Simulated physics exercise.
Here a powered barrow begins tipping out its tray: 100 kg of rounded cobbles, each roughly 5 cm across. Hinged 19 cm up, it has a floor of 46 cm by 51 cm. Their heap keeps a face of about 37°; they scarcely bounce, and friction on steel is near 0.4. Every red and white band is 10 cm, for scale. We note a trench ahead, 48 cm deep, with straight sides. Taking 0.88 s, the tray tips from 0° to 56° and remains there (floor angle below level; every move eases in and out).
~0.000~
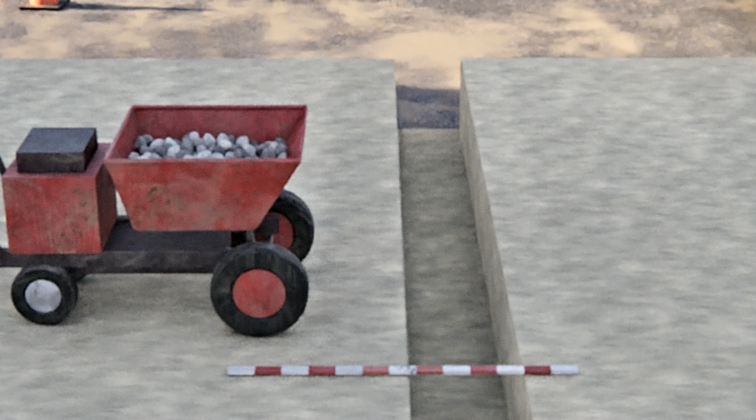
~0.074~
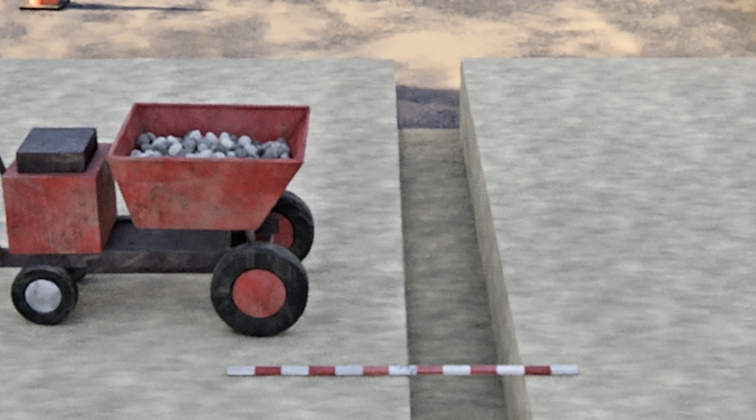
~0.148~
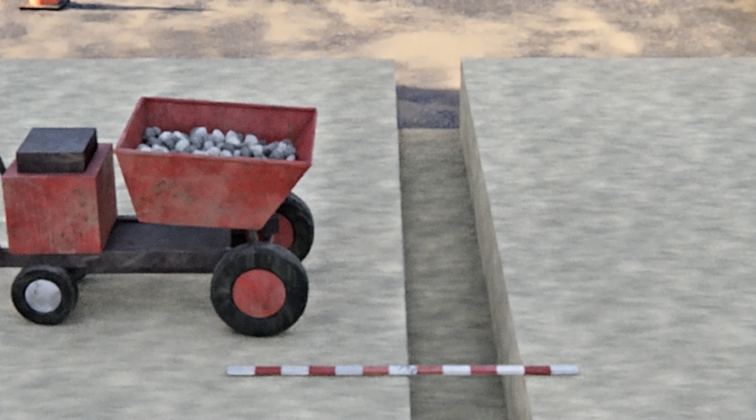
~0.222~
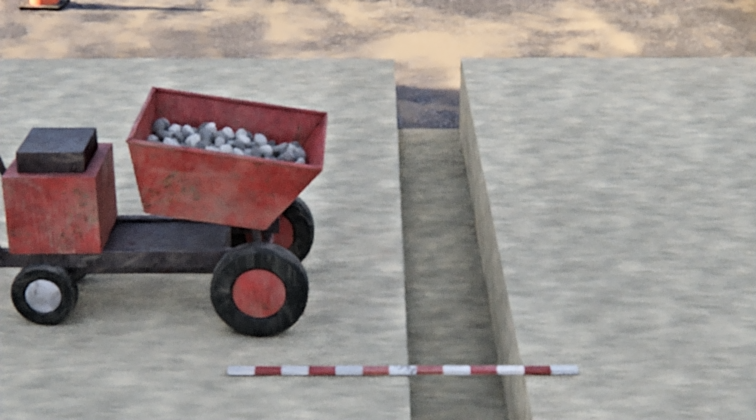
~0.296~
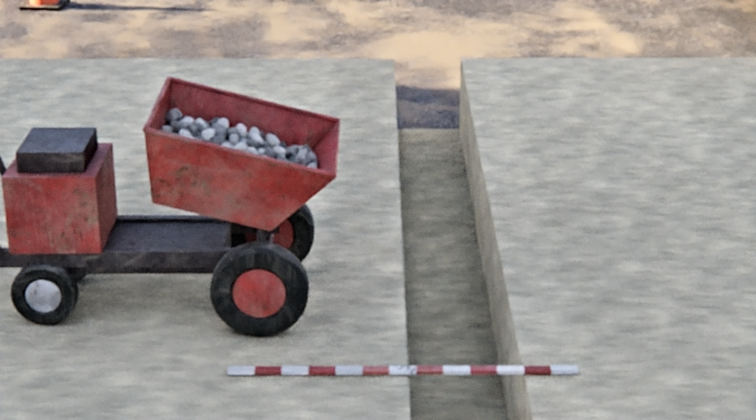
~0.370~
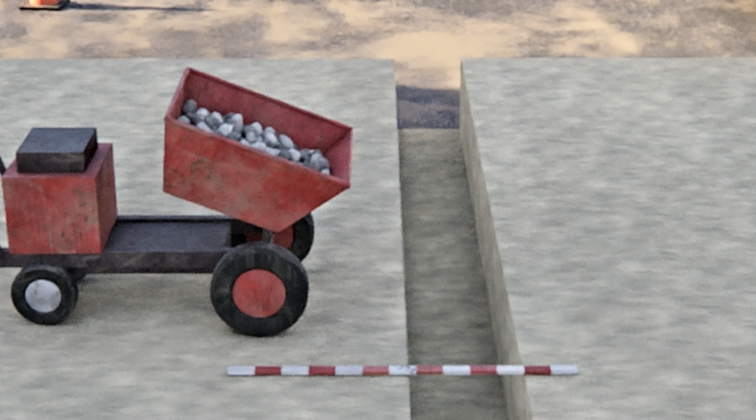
A red tray loaded with grey stones sits on a small red and black wheeled barrow at the left, seen from slightly above and side-on, on a pale, flat concrete-like surface. To its right runs a straight-sided trench, with a red and white banded rod lying across the foreground. The tray tilts steadily, its left end rising and right end lowering, while the wheels and camera stay still.
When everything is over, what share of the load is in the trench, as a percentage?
Close to 28 in a hundred.
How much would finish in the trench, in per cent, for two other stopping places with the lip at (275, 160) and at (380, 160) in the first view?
Roughly 25 per cent, then 10 per cent.
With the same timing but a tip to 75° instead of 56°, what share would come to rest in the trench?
Close to 100 per cent then.
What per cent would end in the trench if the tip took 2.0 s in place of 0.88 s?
Then some 15 per cent would.
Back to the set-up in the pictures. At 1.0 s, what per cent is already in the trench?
Roughly 0% by that time.
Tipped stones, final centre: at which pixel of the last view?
Their centre sits close to (465, 403).
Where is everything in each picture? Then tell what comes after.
In the first picture, lip at (300, 161), floor tilted 0°, highest stones at (215, 147).
In the second picture, the tray is at 1°, its lip at (303, 162); the top of the load is at (217, 146); the stones move at 0.2 m/s on average.
In the third picture, lip at (310, 165), floor tilted 4°, highest stones at (199, 142); the stones move at 0.4 m/s on average.
In the fourth picture, lip at (322, 169), floor tilted 9°, highest stones at (188, 135); the stones move at 0.6 m/s on average.
In the fifth picture, lip at (335, 176), floor tilted 15°, highest stones at (190, 127); the stones move at 0.7 m/s on average.
In the sixth picture, lip at (350, 186), floor tilted 21°, highest stones at (197, 117); the stones move at 0.7 m/s on average.
After 0.7 s the floor is at 47°; 100 % in the tray; the foremost stones are at (363, 203).
After 1.0 s the floor is at 56°; 98 % in the tray, 2 % in the trench; the foremost stones are at (425, 231).
After 1.3 s the floor is at 56°; 81 % in the tray, 19 % in the trench; the foremost stones are at (508, 364).
After 3.3 s the floor is at 56°; 71 % in the tray, 28 % in the trench; the foremost stones are at (522, 392).
